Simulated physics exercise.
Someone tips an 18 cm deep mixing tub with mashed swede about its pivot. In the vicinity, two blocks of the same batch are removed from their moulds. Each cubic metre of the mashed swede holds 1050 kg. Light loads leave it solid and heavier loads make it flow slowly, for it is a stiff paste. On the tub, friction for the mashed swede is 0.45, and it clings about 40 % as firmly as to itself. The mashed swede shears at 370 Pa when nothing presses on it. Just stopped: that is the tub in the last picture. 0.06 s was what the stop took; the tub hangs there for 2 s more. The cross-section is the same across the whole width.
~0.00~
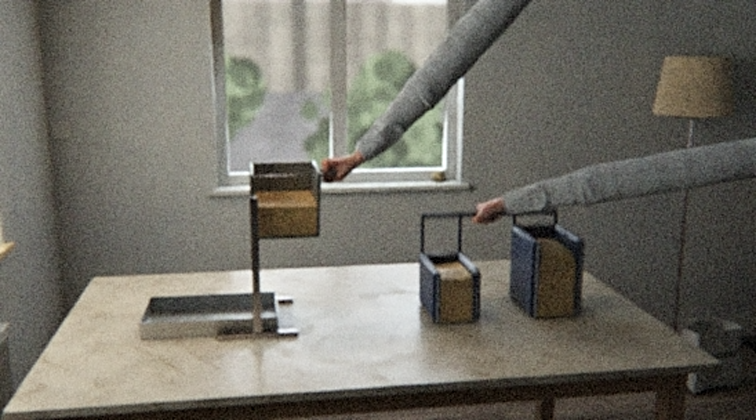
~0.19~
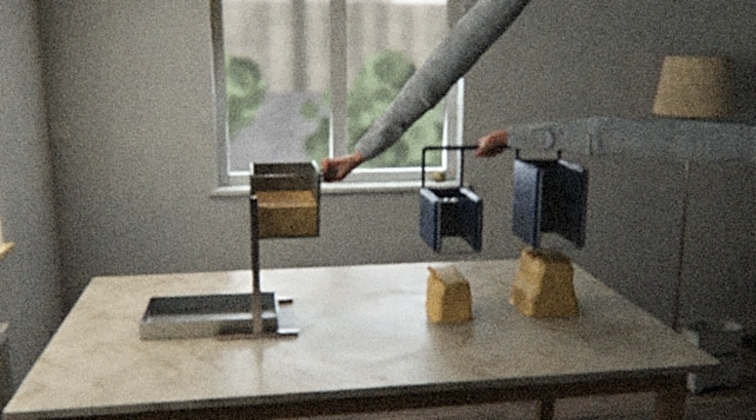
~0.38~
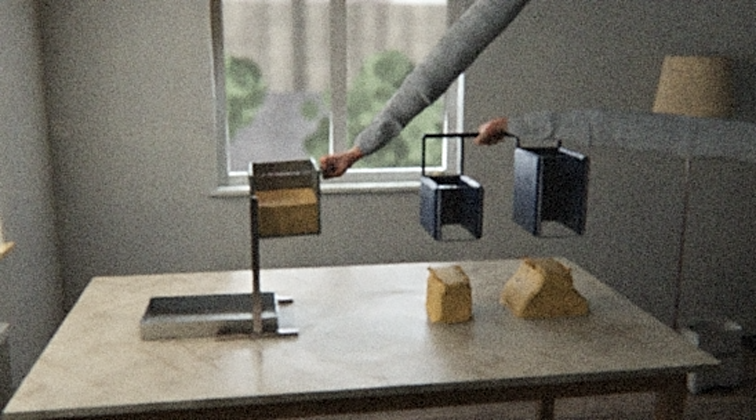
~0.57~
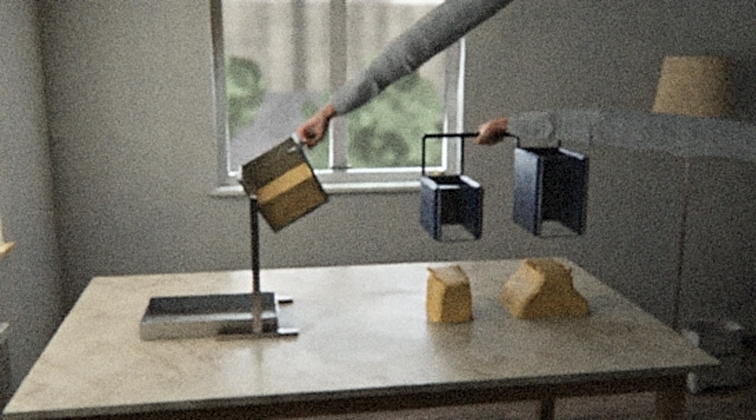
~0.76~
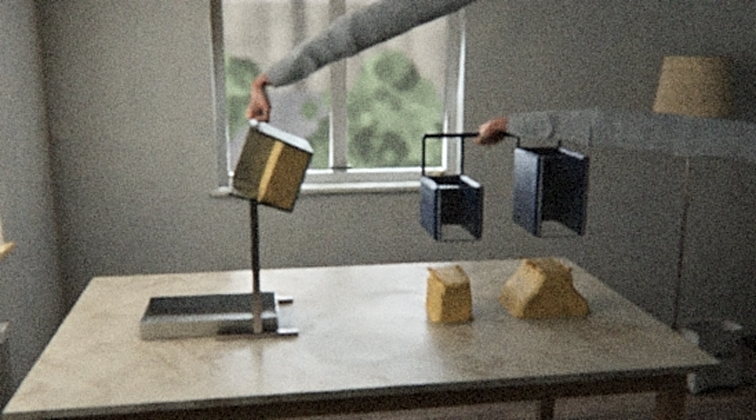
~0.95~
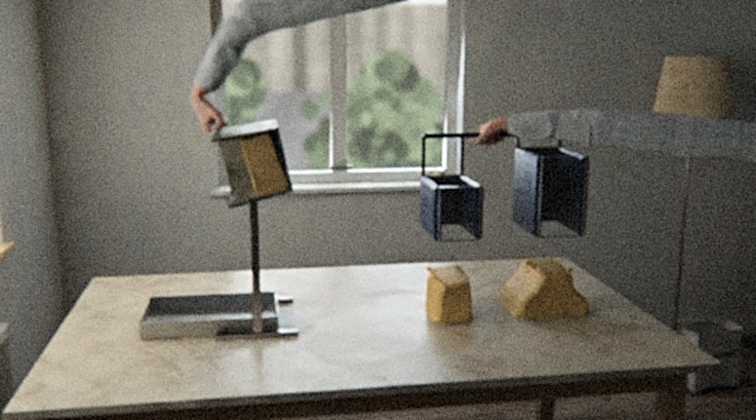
To begin with, one hand holds the rim of a raised tub of yellowish mash while another lifts two blue moulds off two blocks on the table. The taller block slumps and spreads, the smaller barely sinking. Then the first hand turns the tub leftward past upright, the mash still inside.
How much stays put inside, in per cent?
0 %.
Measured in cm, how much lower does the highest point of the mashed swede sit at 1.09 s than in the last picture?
Around 6 cm below its level in the last picture.
After 1.09 s, the tub is at 102 degrees and holds 99 %.
After 1.26 s, the tub is at 102 degrees and holds 50 %.
After 1.43 s, the tub is at 102 degrees and holds 34 %.
After 1.60 s, the tub is at 102 degrees and holds 2 %.
After 2.95 s, the tub is at 102 degrees and holds 0 %.
